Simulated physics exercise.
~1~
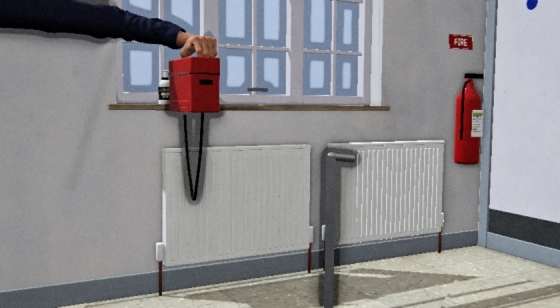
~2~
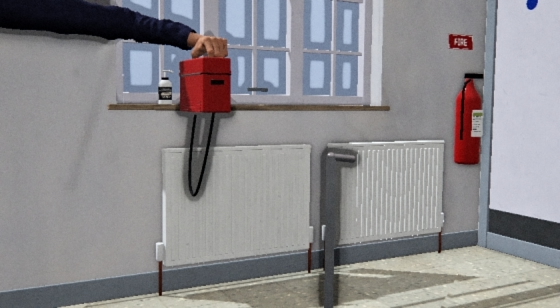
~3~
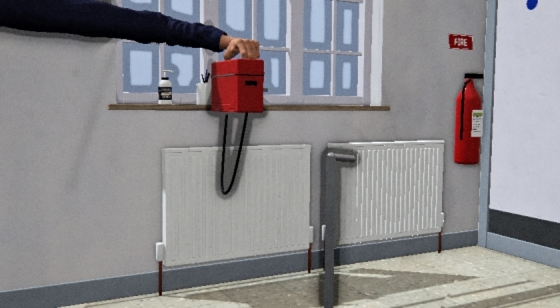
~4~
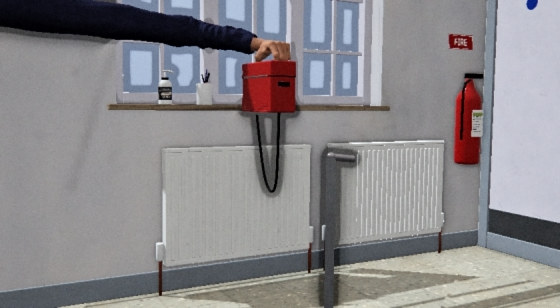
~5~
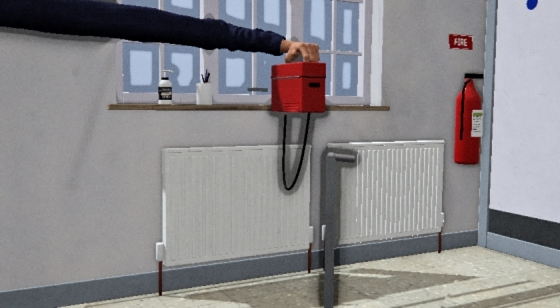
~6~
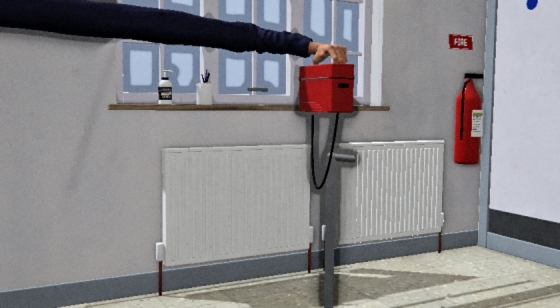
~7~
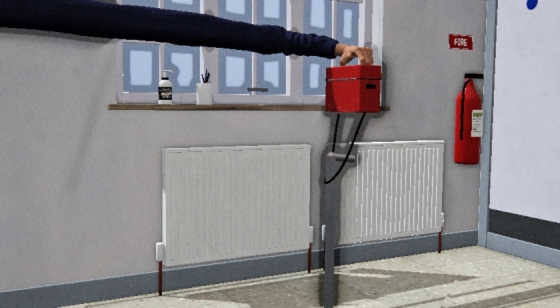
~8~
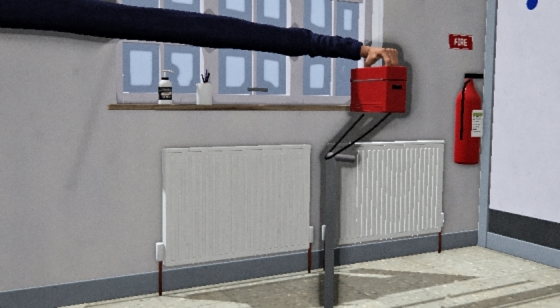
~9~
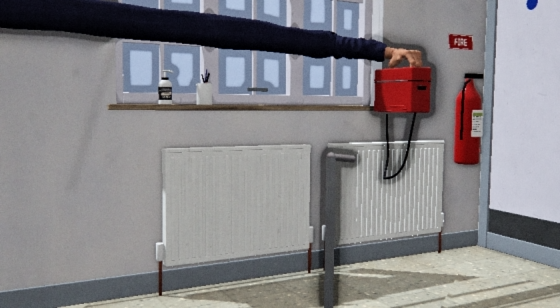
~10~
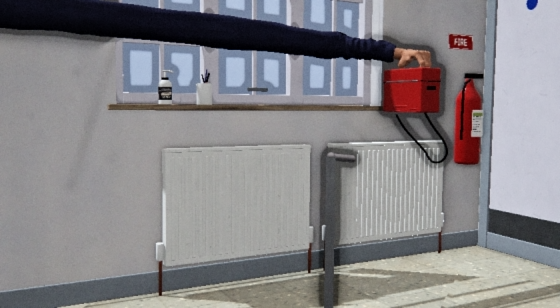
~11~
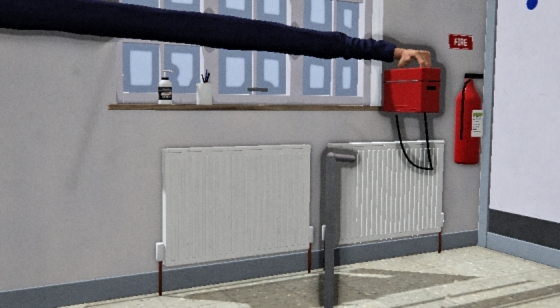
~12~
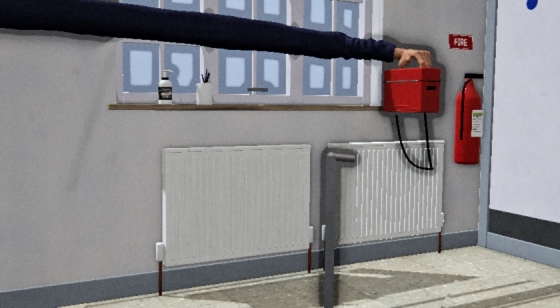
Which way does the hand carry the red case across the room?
The hand carries the red case to the right, from in front of the window to a spot near the fire extinguisher.
